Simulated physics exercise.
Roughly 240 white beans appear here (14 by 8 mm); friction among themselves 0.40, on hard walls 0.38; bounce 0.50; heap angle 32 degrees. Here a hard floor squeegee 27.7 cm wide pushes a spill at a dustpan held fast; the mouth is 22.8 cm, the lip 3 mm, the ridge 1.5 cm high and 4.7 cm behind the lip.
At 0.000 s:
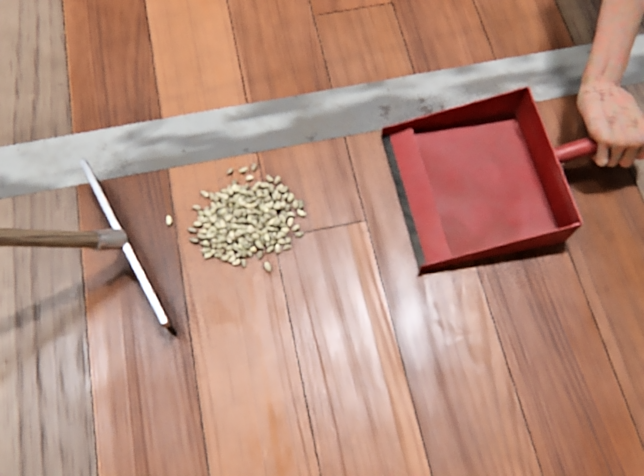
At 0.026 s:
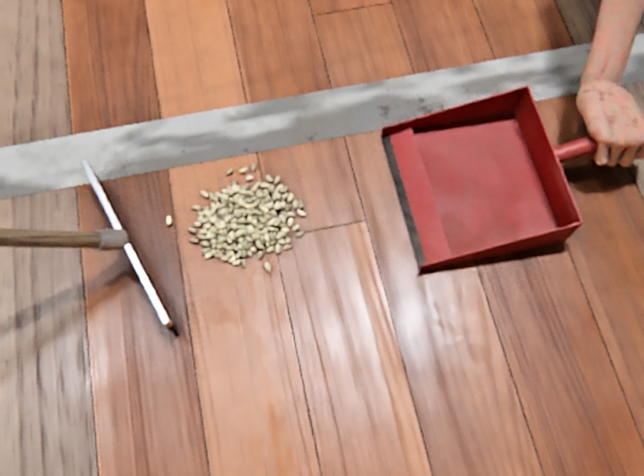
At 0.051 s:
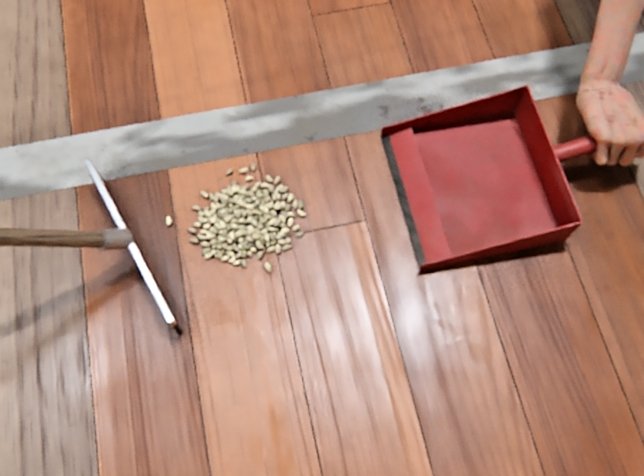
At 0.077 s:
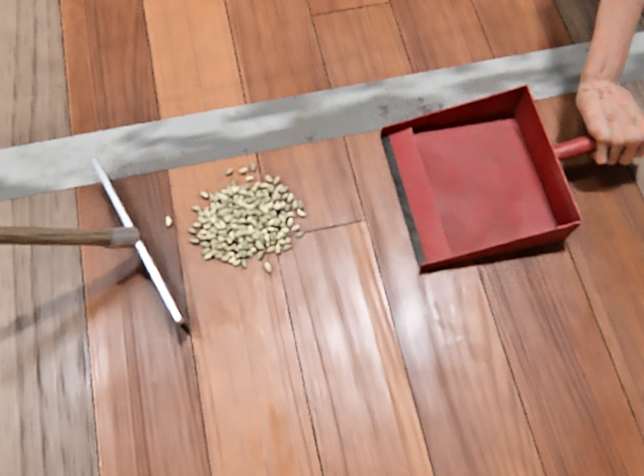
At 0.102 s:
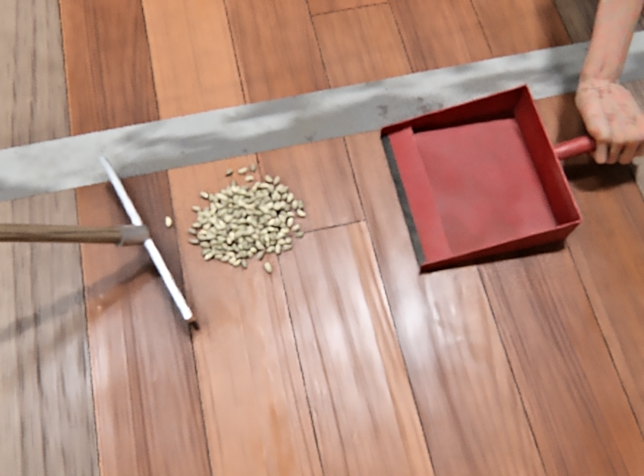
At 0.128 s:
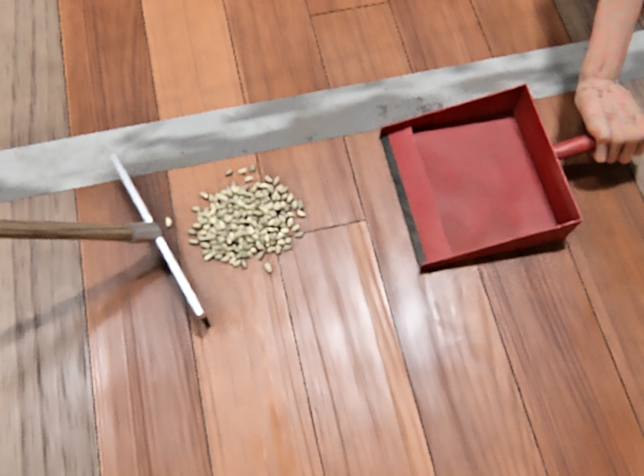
On a wooden floor, a squeegee on a wooden handle slid a short way right toward a small pile of pale beans, while a hand held a red dustpan still on the other side.
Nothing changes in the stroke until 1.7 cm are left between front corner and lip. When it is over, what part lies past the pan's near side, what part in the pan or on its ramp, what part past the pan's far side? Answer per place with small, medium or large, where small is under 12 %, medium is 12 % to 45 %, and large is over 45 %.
Past the pan's near side small, in the pan or on its ramp small, past the pan's far side medium.
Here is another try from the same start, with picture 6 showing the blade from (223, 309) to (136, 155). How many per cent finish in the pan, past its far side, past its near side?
Pan: 30, far side: 25, near side: 0.
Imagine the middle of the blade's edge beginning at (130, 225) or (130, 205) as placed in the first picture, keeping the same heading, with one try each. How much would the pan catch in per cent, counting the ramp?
I'd put it near 20 per cent for the first and near 20 per cent for the second.
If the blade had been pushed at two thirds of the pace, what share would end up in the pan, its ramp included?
It would come to roughly 10 percent.
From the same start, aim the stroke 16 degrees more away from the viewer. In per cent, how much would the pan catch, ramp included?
In that case around 20 per cent.
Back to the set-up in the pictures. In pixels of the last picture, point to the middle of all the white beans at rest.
My guess is close to (376, 172).
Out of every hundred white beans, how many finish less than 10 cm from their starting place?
0 %.
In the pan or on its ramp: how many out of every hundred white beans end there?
Around 10 percent.
After 0.38 s, middle of the blade 21 cm from the lip; 0 % over the lip, far side 5 %, near side 0 %.
After 0.54 s, middle of the blade 11 cm from the lip; 0 % over the lip, far side 15 %, near side 0 %.
After 0.83 s, middle of the blade 6 cm from the lip; 10 % over the lip, far side 20 %, near side 0 %.
By 2.3 s all is still; near side 0 %, pan 10 %, far side 20 %, in front of the lip or behind the blade 70 %.
